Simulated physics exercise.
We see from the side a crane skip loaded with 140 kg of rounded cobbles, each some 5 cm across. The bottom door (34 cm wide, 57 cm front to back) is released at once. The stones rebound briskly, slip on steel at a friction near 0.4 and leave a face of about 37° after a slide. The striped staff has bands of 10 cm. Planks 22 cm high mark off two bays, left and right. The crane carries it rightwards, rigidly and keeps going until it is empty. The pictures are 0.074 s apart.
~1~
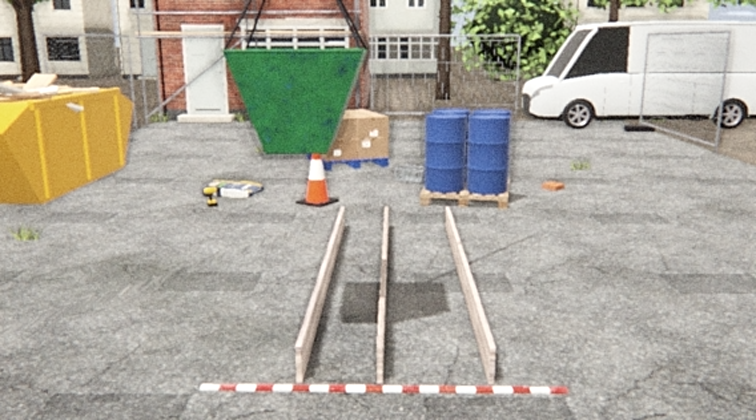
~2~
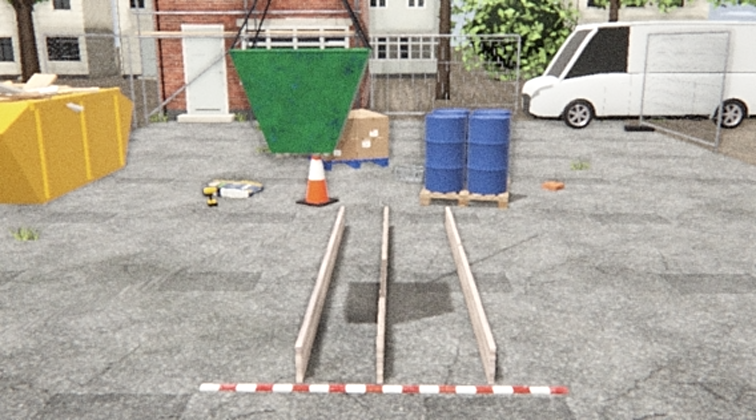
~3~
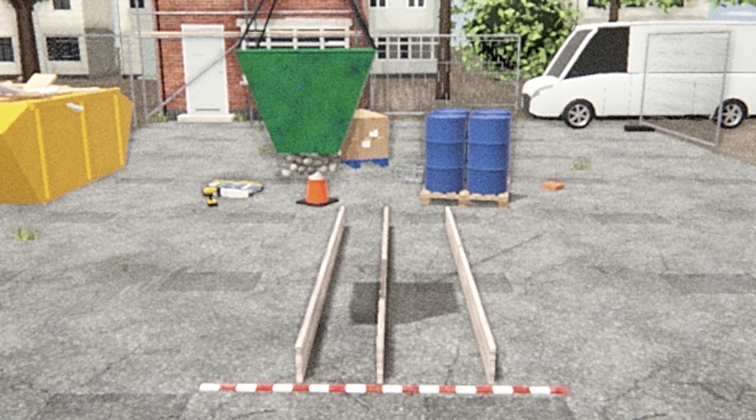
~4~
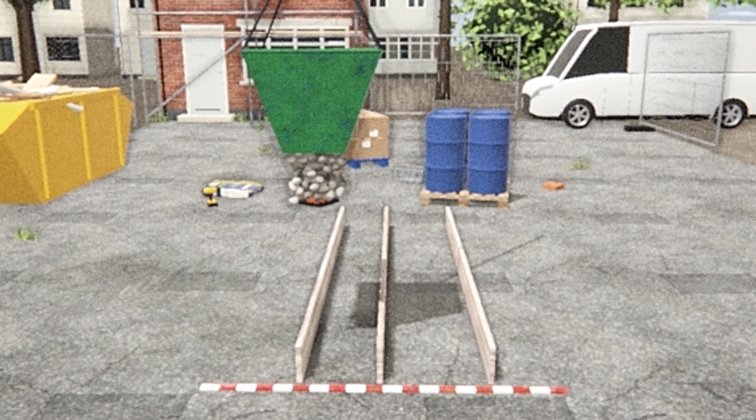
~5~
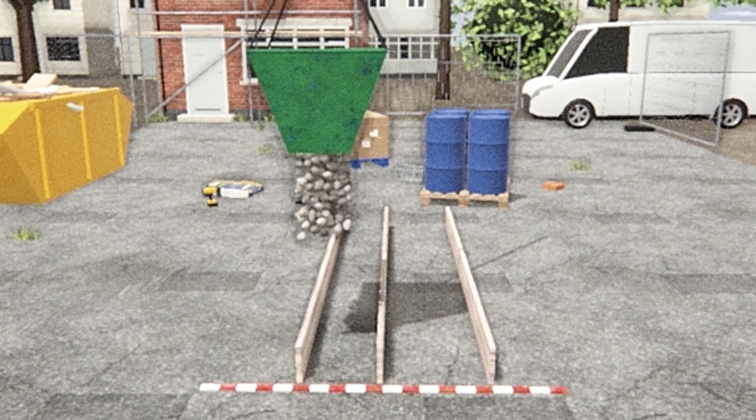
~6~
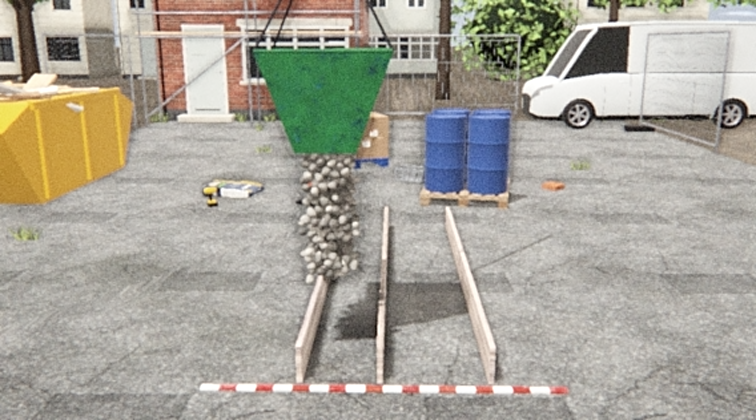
In a paved yard with a yellow skip, blue drums and a white van, a green crane skip hangs above an orange cone, drifting slowly right. Rounded cobbles begin dropping from its underside, hiding the cone, and the stream lengthens downward until it reaches the left plank.
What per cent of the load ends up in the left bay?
Some 93 per cent of it.
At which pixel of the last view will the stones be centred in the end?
Around (349, 325).
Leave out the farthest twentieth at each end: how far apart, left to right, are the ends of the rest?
Roughly 60 cm.
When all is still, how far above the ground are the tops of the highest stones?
Some 26 cm high.
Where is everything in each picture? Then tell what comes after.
In the first frame, the outlet is at (296, 144); nothing has dropped yet.
In the second frame, the outlet is at (302, 144); 7 % is out.
In the third frame, outlet at (307, 144), the stream shows down to (304, 168); 82 % still inside.
In the fourth frame, outlet at (313, 144), the stream shows down to (307, 194); 67 % still inside.
In the fifth frame, outlet at (319, 144), the stream shows down to (314, 229); 49 % still inside.
In the sixth frame, outlet at (325, 144), the stream shows down to (320, 270); 29 % still inside.
Then, 0.3 s after the last picture, 0 % in the crane skip, 0 % falling or lying left of the bays, 99 % falling or lying in the left bay, 1 % falling or lying in the right bay; the stones farthest right are at (384, 296).
Then, 0.7 s after the last picture, 0 % in the crane skip, 1 % falling or lying left of the bays, 93 % falling or lying in the left bay, 6 % falling or lying in the right bay; the stones farthest right are at (467, 327).
Then, 1.3 s after the last picture, 0 % in the crane skip, 1 % falling or lying left of the bays, 93 % falling or lying in the left bay, 6 % falling or lying in the right bay; the stones farthest right are at (470, 326).
Then, 2.2 s after the last picture, 0 % in the crane skip, 1 % falling or lying left of the bays, 93 % falling or lying in the left bay, 6 % falling or lying in the right bay; the stones farthest right are at (470, 326).
Then, 4.1 s after the last picture, 0 % in the crane skip, 1 % left of the bays, 93 % in the left bay, 6 % in the right bay; the stones farthest right are at (470, 326).
